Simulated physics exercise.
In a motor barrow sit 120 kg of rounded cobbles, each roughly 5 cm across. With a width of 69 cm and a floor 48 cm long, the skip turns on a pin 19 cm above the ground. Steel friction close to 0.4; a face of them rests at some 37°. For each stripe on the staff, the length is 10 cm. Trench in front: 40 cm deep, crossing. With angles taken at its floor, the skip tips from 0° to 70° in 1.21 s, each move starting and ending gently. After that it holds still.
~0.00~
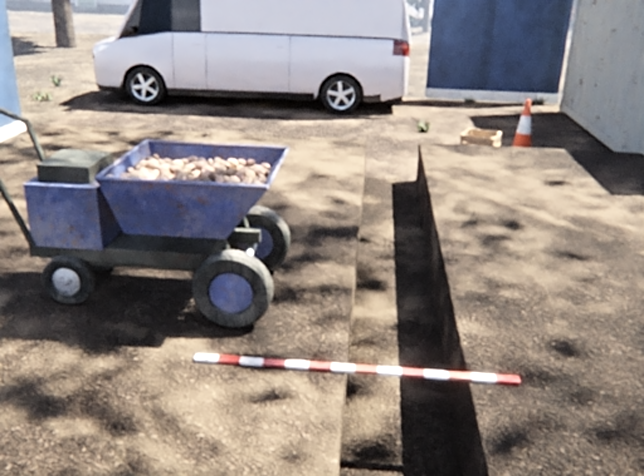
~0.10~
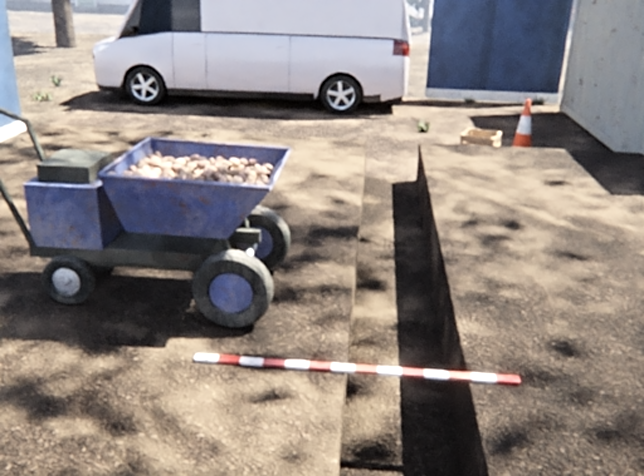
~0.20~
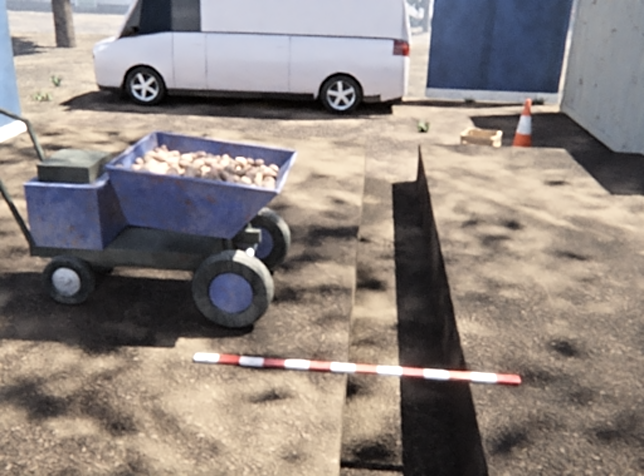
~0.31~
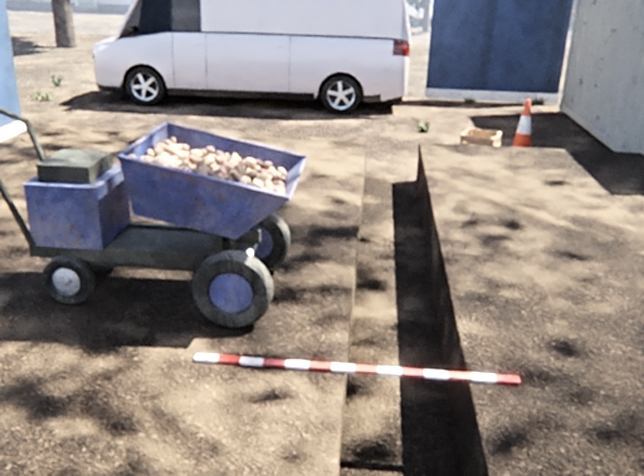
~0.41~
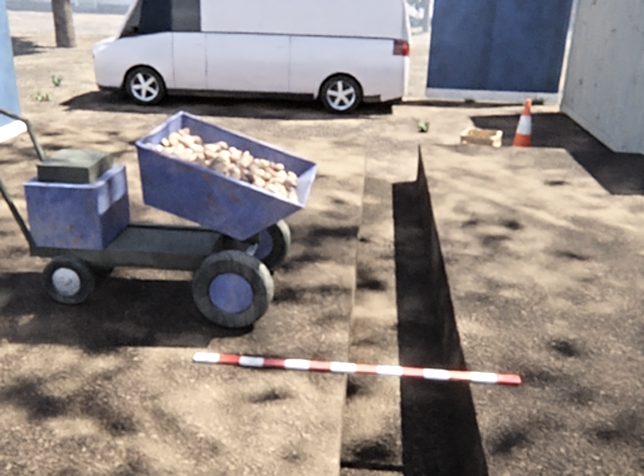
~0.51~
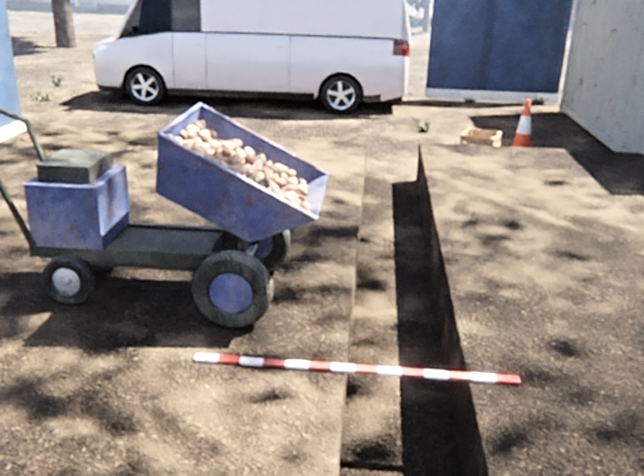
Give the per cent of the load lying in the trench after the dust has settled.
Close to 100 in every hundred.
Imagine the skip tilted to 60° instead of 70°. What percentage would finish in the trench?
Roughly 70%.
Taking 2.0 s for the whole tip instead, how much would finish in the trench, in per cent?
With that timing, about 100 per cent.
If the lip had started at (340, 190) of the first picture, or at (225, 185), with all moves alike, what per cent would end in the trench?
From the first place around 70 per cent, from the other around 80.
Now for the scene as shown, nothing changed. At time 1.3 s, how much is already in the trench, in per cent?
40 per cent, give or take.
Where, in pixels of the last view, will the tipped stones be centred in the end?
The tipped stones centre close to (403, 364).
After 0.9 s the floor is at 59°; 100 % in the skip; the foremost stones are at (353, 256).
After 1.3 s the floor is at 70°; 62 % in the skip, 38 % in the trench; the foremost stones are at (441, 376).
After 1.7 s the floor is at 70°; 29 % in the skip, 71 % in the trench; the foremost stones are at (444, 370).
After 3.6 s the floor is at 70°; 0 % in the skip, 100 % in the trench; the foremost stones are at (443, 356).
